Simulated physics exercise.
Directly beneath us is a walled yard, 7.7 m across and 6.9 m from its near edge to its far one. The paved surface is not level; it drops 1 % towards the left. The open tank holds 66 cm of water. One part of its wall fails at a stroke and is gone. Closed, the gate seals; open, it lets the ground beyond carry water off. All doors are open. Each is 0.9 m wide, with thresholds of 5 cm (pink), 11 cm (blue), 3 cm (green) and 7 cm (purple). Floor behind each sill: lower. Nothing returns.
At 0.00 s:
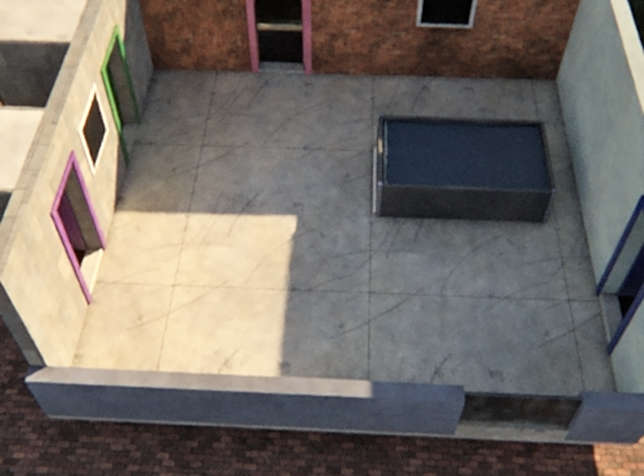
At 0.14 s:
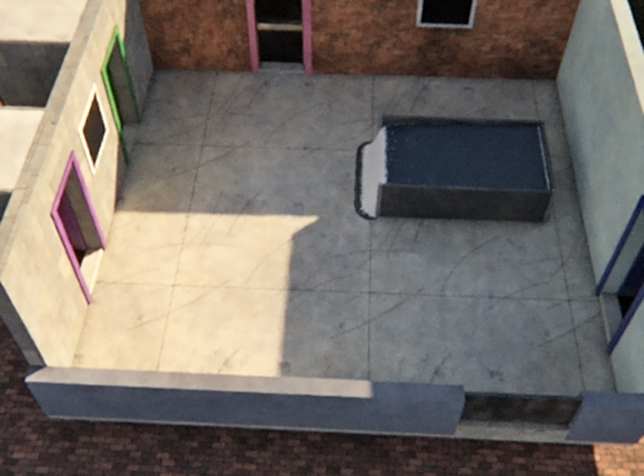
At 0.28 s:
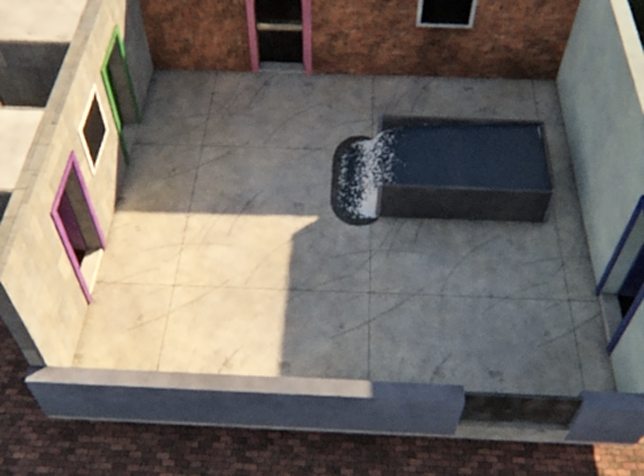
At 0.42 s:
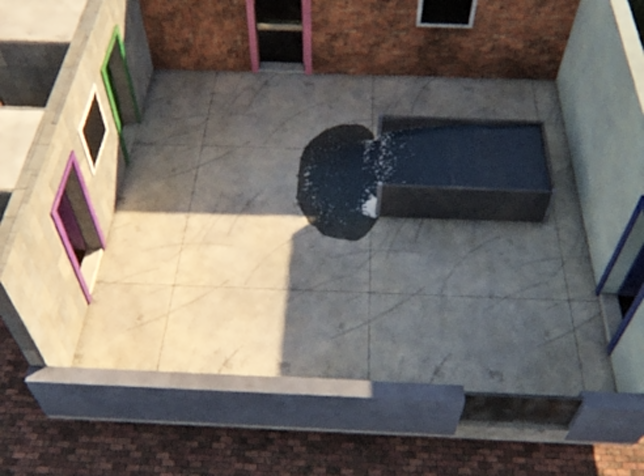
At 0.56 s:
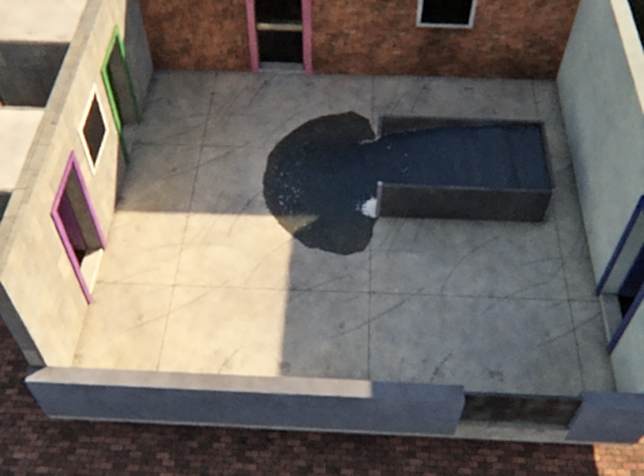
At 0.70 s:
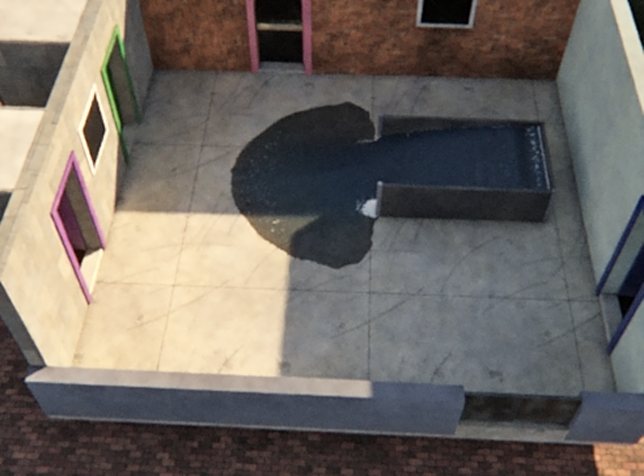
Water burst out of the left end of the open tank in the walled yard and spread leftward across the pale paved floor, widening into a dark, rounded pool that reached the sunlit patch.
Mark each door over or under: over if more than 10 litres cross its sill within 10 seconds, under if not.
Marks: Pink door: Over; blue door: Under; green door: Over; purple door: Over.
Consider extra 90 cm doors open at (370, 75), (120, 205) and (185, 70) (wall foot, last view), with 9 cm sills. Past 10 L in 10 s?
Less, more, more.
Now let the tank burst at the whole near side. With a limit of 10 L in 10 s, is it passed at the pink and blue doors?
Lab note: Vs limit, pink door inside limit; blue door limit exceeded.
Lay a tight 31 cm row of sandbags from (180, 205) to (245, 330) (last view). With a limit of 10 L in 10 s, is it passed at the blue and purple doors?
Then the blue door is short of it and the purple door is short of it.
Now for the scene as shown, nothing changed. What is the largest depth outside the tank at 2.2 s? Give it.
Depth max: Approx. 27 cm.
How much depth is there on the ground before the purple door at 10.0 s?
Depth: ~ 8.5 cm.
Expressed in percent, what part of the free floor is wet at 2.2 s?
45 %.
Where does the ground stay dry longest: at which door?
Blue.
After 1.4 s water covers 30 % of the floor and is deepest (28 cm) near (367, 182); pink door not reached, blue door not reached, green door 4 cm at the sill, 1 L in, purple door not reached.
After 2.2 s water covers 45 % of the floor and is deepest (27 cm) near (129, 198); pink door 8 cm at the sill, 1 L in, blue door not reached, green door 13 cm at the sill, 63 L in, purple door 15 cm at the sill, 1 L in.
After 3.5 s water covers 50 % of the floor and is deepest (32 cm) near (68, 381); pink door 6 cm at the sill, 8 L in, blue door not reached, green door 20 cm at the sill, 218 L in, purple door 17 cm at the sill, 51 L in.
After 6.0 s water covers 55 % of the floor and is deepest (14 cm) near (65, 392); pink door 8 cm at the sill, 15 L in, blue door not reached, green door 11 cm at the sill, 397 L in, purple door 10 cm at the sill, 89 L in.
After 10.0 s water covers 90 % of the floor and is deepest (10 cm) near (65, 392); pink door 5 cm at the sill, 22 L in, blue door 4 cm at the sill, 0 L in, green door 7 cm at the sill, 469 L in, purple door 8 cm at the sill, 110 L in.
